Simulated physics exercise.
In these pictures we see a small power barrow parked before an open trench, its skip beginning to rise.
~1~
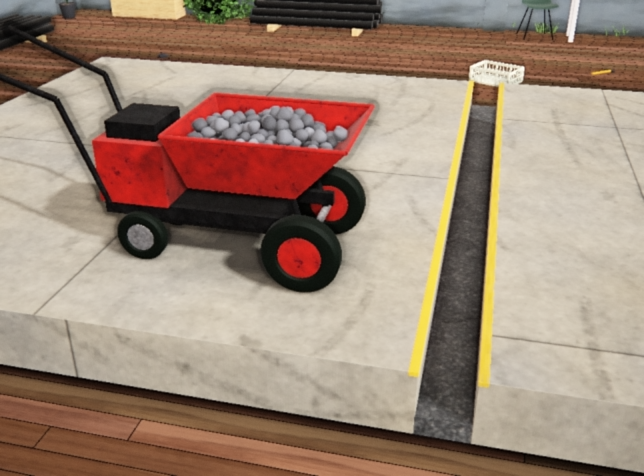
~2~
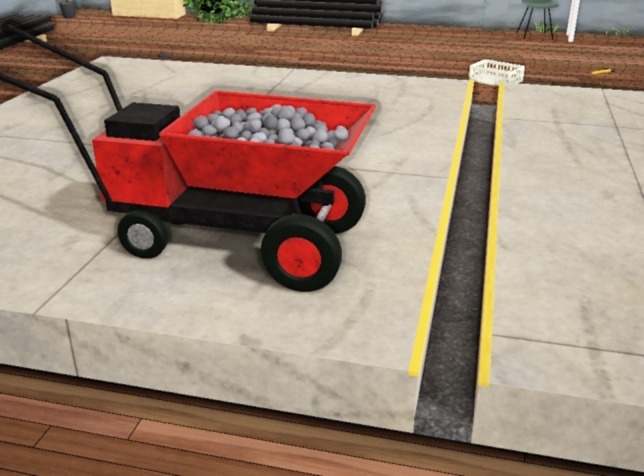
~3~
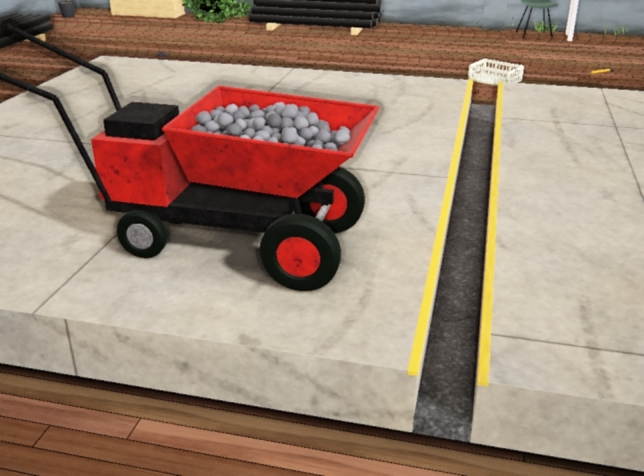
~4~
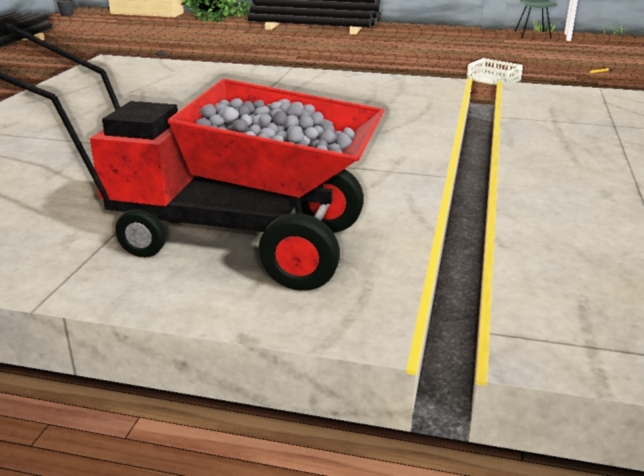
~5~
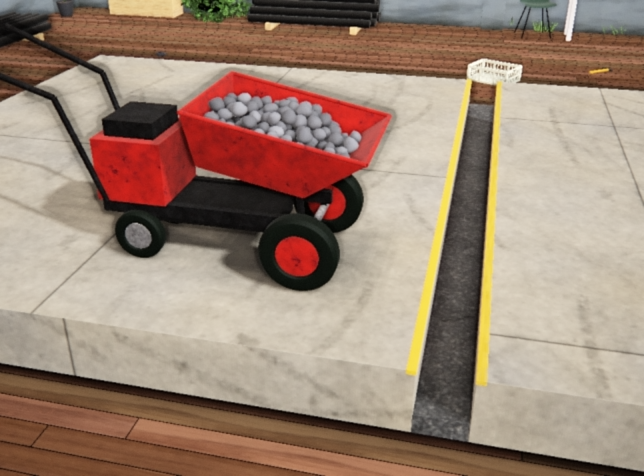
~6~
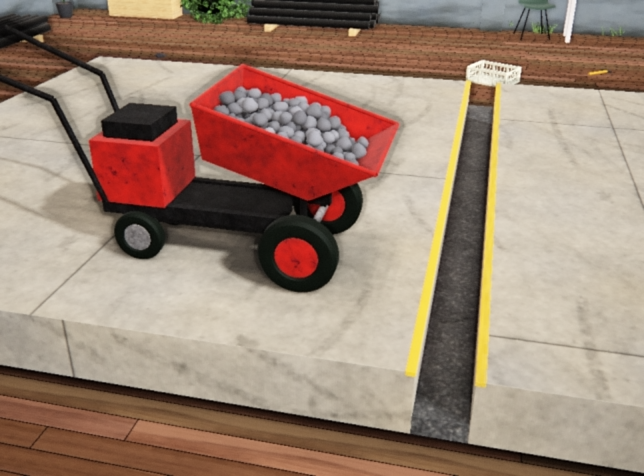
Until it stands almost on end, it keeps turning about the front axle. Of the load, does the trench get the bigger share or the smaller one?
I expect the load to largely find the trench.
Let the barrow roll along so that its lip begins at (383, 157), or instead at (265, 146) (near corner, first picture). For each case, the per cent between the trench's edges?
The first gives close to 50 per cent and the second 20 per cent.
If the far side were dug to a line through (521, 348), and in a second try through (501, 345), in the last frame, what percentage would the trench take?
About 100 and 90 per cent.
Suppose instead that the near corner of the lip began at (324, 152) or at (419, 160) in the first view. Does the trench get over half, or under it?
The bulk / a minority.
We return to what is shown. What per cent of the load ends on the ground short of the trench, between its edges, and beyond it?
Short 5 %, between 80 %, beyond 10 %.
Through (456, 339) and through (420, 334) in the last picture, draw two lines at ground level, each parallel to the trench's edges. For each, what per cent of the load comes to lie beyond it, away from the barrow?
In order: Near 40 %, then 90 %.
Soon, skip tipped steeply; all in the skip.
A while on, skip tipped right over; about two thirds in the skip; a stray few short of the trench; about a third in or heaped over the trench; a stray few beyond it; a stray few falling.
Towards the end, skip tipped right over; a small part in the skip; a stray few short of the trench; most in or heaped over the trench; a small part beyond it.
Finally, skip tipped right over; a small part in the skip; a stray few short of the trench; most in or heaped over the trench; a small part beyond it.
